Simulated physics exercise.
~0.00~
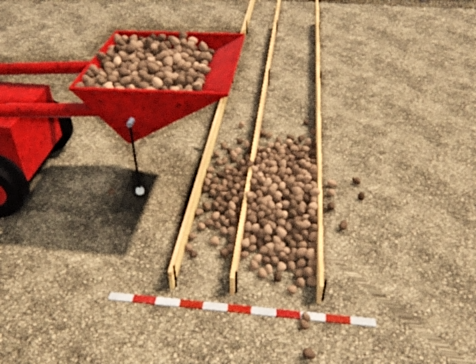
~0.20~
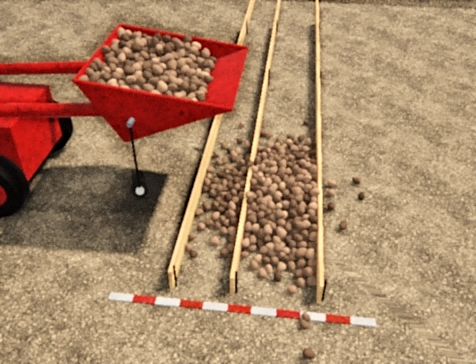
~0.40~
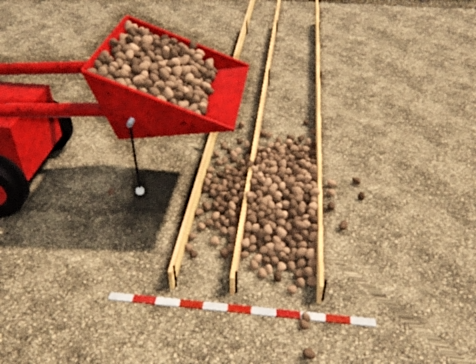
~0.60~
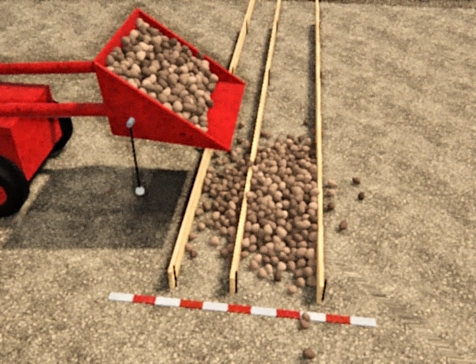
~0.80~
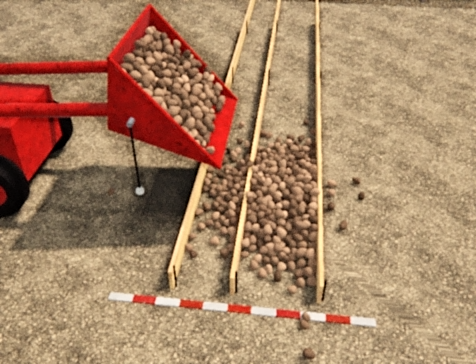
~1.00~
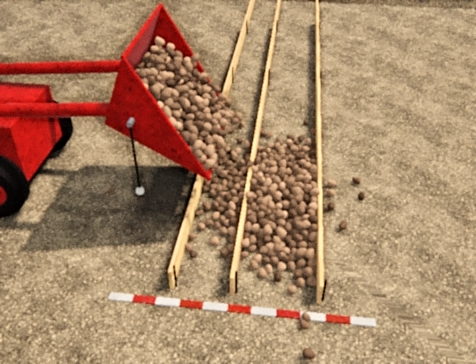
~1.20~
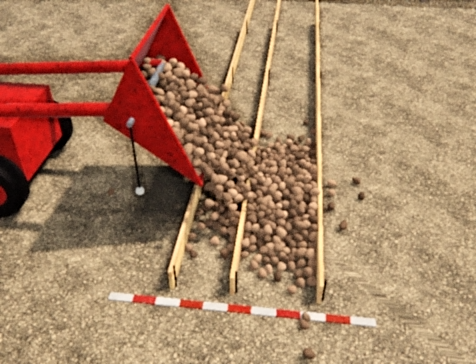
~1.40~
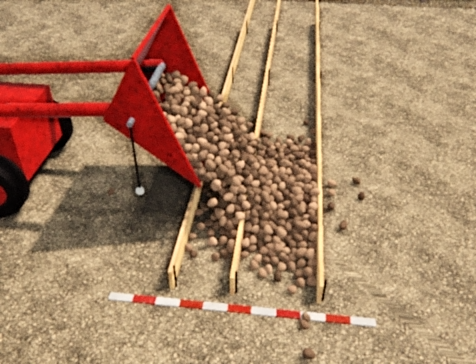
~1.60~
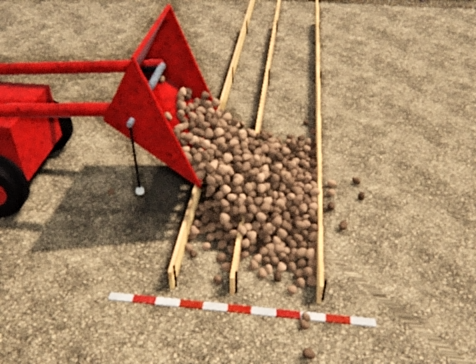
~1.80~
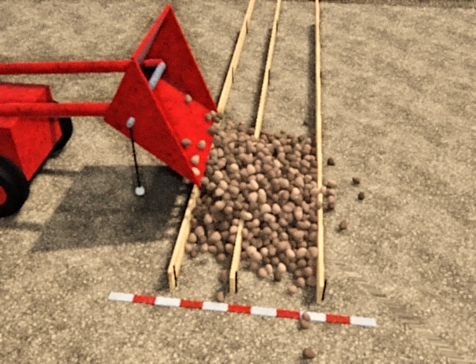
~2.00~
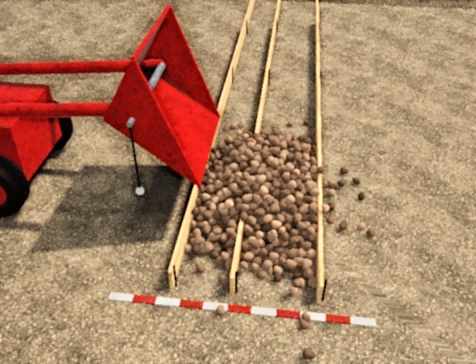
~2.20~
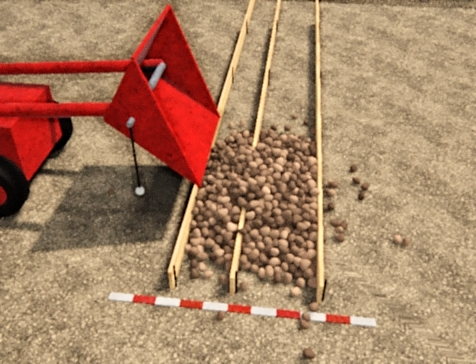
A red skip full of brown stones tipped steadily to the right and poured its load onto the stones already lying between wooden planks, burying part of the middle plank, and ended empty and still, with a few stones scattered beyond the right plank.
